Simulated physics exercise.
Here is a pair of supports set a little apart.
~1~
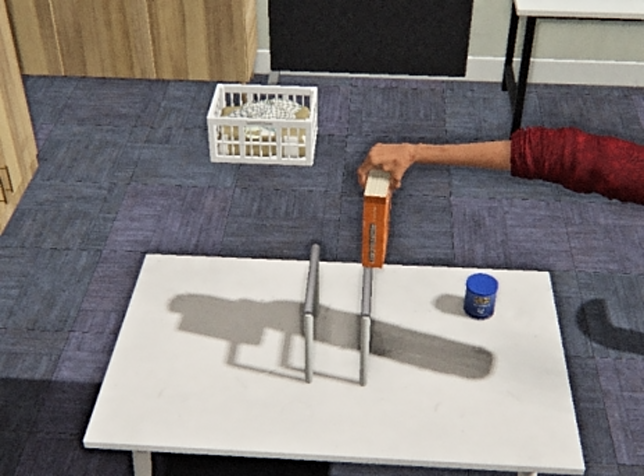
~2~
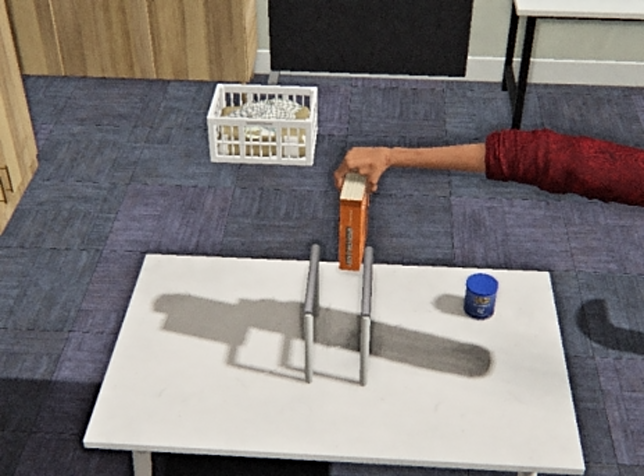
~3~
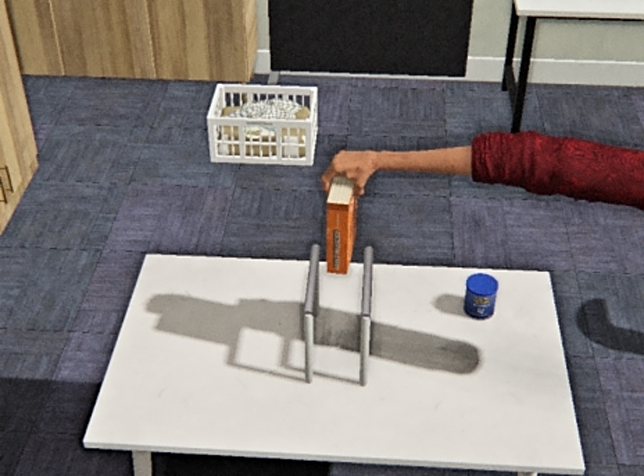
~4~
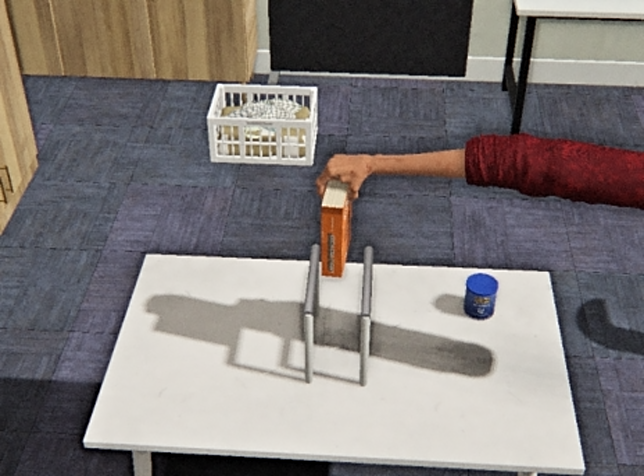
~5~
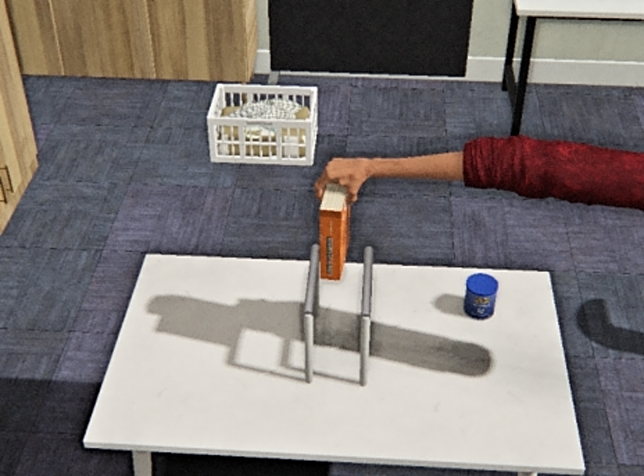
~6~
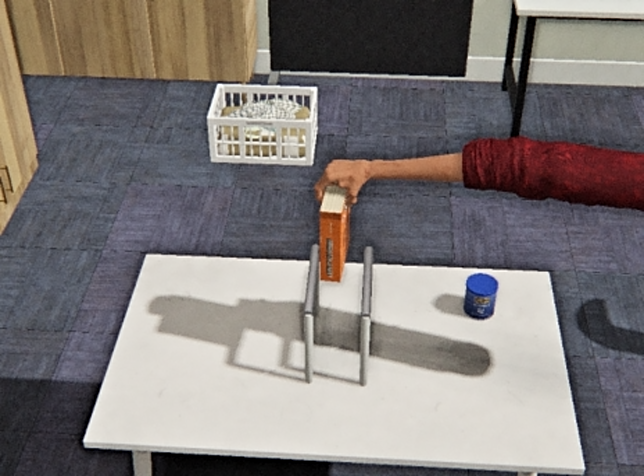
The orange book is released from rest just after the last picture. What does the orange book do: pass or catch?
In the end the book reaches the table.
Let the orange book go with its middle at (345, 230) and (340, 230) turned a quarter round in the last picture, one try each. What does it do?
First, it drops through; second, it is caught.
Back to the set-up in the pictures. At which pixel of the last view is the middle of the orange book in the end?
At about (334, 319).
Then, 0.20 s after the last picture, orange book slid a little near (335, 244).
Then, 0.30 s after the last picture, orange book slid about its own width near (334, 290).
Then, 0.40 s after the last picture, orange book slid well along near (334, 313).
Then, 0.50 s after the last picture, as before.
At rest, moved from the start, orange book; blue tin in place. Seen from the same camera at the end, orange book near (334, 319). The book drops through.
